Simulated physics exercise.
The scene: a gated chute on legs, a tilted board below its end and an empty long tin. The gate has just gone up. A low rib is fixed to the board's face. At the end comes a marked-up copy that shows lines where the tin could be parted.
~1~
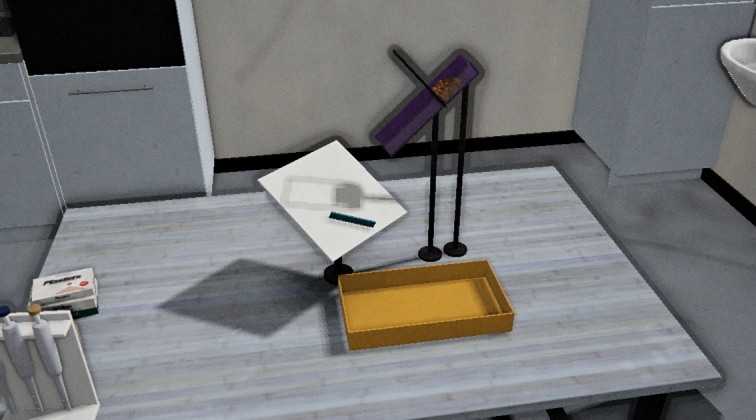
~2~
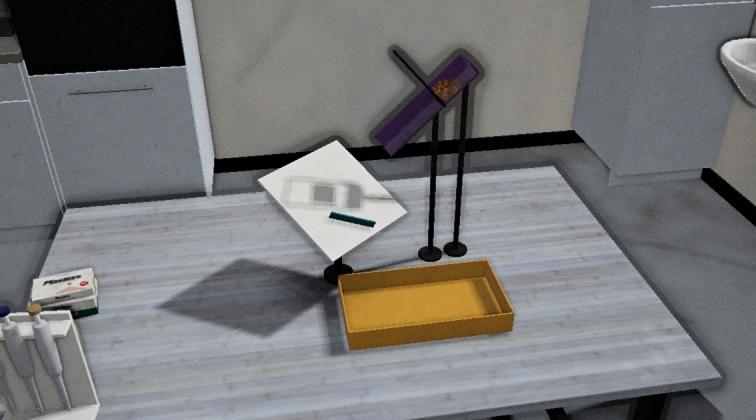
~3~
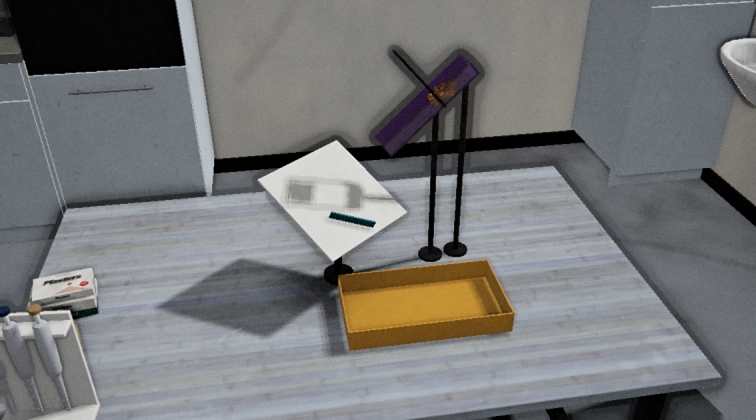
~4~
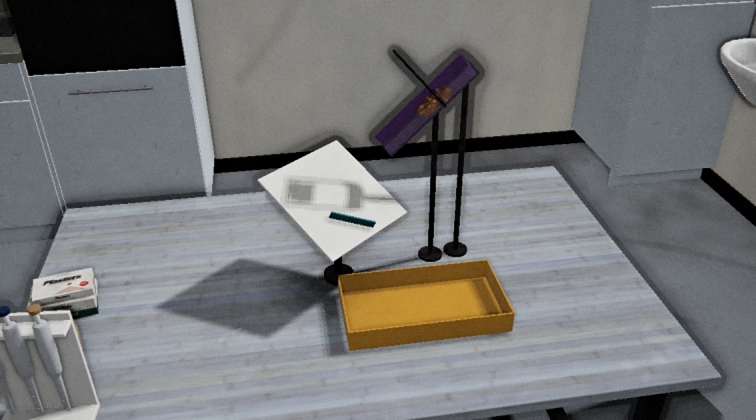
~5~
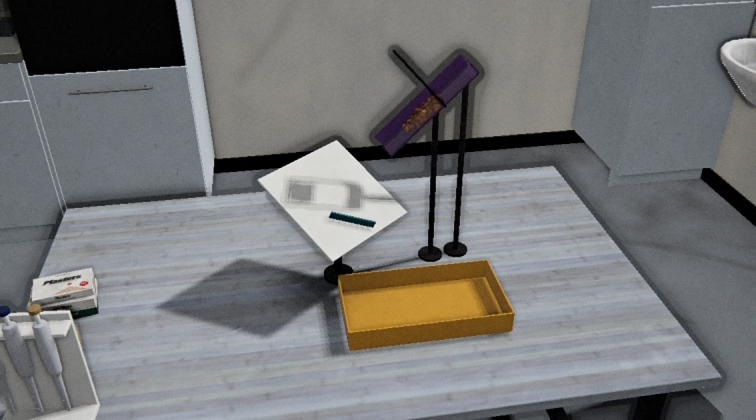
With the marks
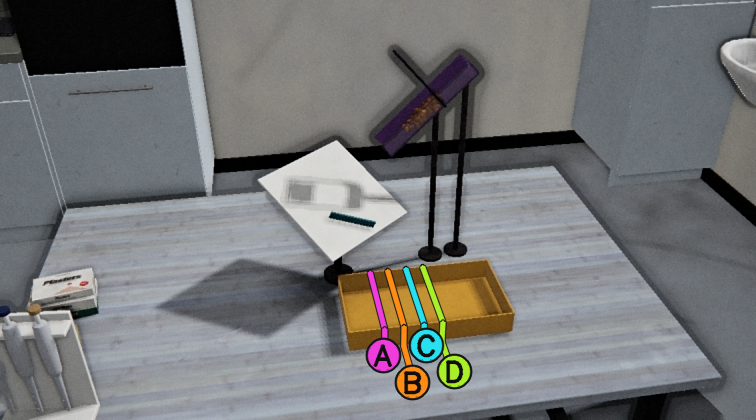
Small orange-brown bits slide down a sloping purple chute above a tilted white board.
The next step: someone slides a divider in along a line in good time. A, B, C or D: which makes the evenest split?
C beats the others.
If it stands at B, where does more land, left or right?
More lands on the right.
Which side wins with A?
More lands on the right.
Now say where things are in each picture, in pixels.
The first picture shows load behind the gate (447, 90), bits of cat kibble; lip of the chute (387, 151), sloping fairly steeply.
The second picture shows middle of the board (335, 196), tilted fairly steeply; middle of its low edge (372, 235); of its high edge (299, 159).
The third picture shows front corners of the tin (349, 332) and (514, 313), empty; front of the load (429, 98).
The fourth picture shows middle of the load (434, 104); its front (419, 111), roughly a third of the way to the lip; rib from (331, 212) to (376, 222).
The fifth picture shows middle of the load (424, 113); its front (404, 126), roughly two thirds of the way to the lip.
On the marked copy, line A crosses the front rim at (384, 328); line B crosses the front rim at (403, 326); line C crosses the front rim at (424, 324); line D crosses the front rim at (442, 321).
For line A, of what is caught, about a tenth on the left of the divider, the larger part on the right.
For line B, of what is caught, about a tenth on the left of the divider, the larger part on the right.
For line C, of what is caught, roughly two thirds on the left of the divider, roughly a third on the right.
For line D, of what is caught, every piece on the left of the divider, not one piece on the right.
